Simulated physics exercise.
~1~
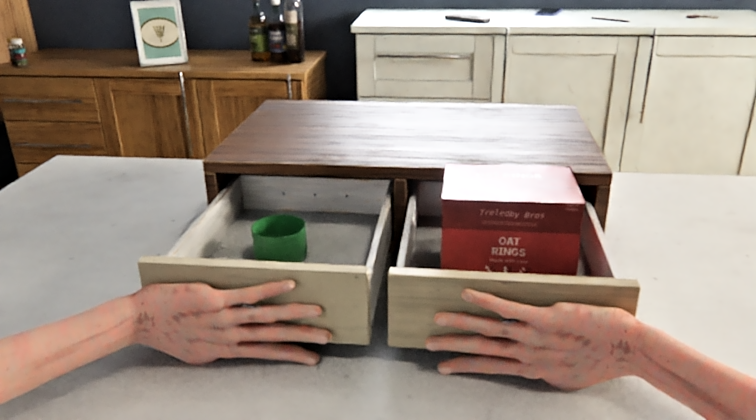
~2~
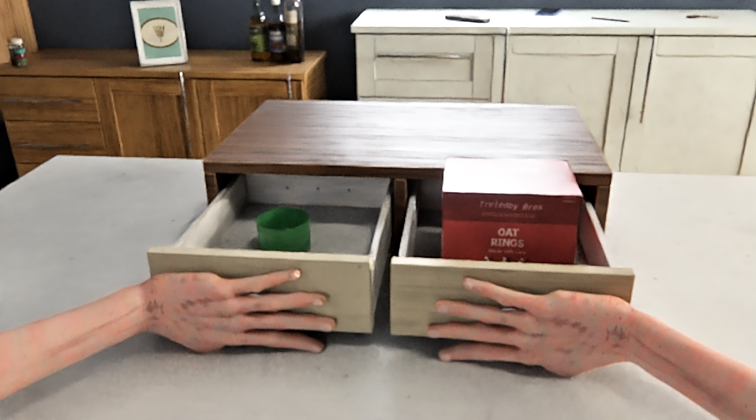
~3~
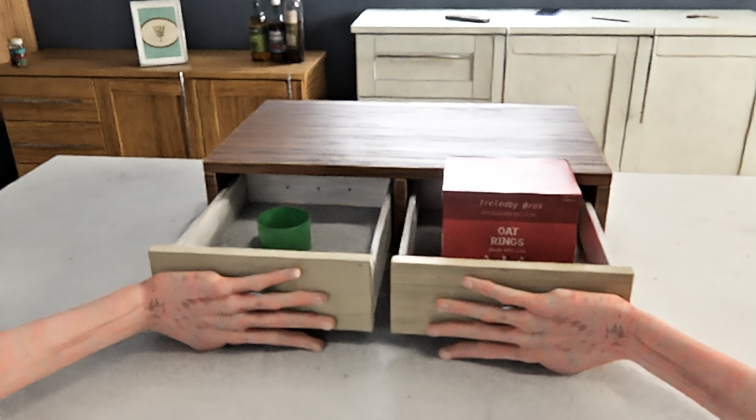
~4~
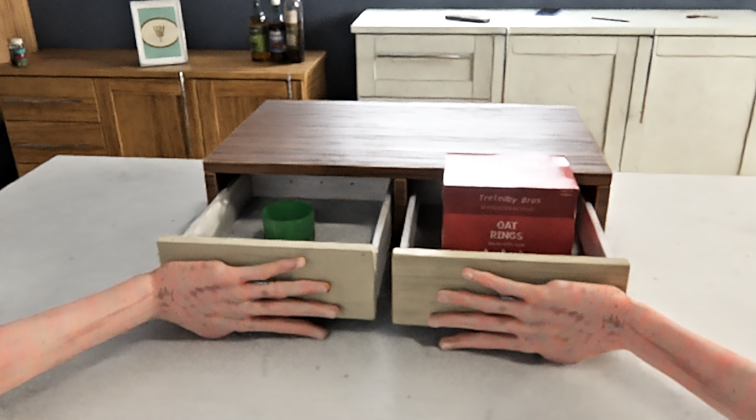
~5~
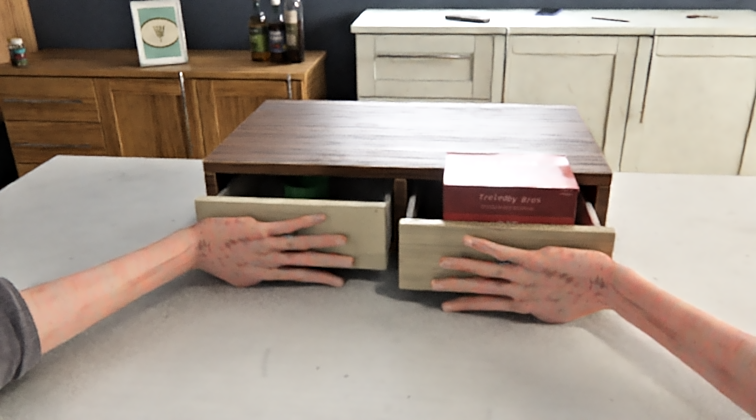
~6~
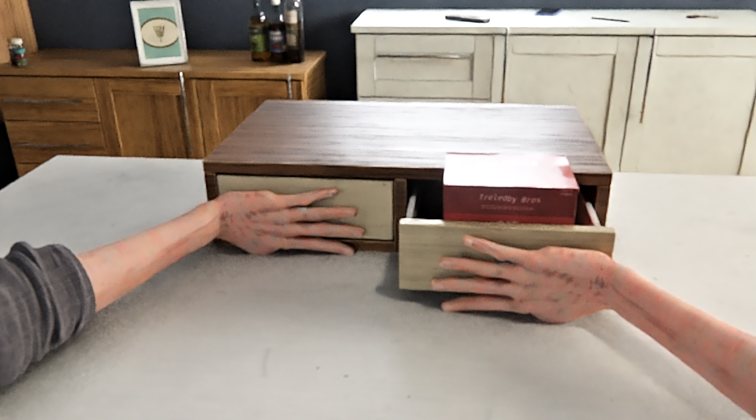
At the start, a small wooden chest sits on a pale table with two drawers pulled out, a green cup in the left one and a tall red box of oat rings in the right. A hand rests flat against each drawer front. The hands push both drawers gradually inward, carrying the cup and the box back with them. The right drawer then stops partway, with the red box standing at the edge of the chest top. The left drawer keeps sliding until it shuts flush, hiding the cup, while the right one stays ajar under the other hand.
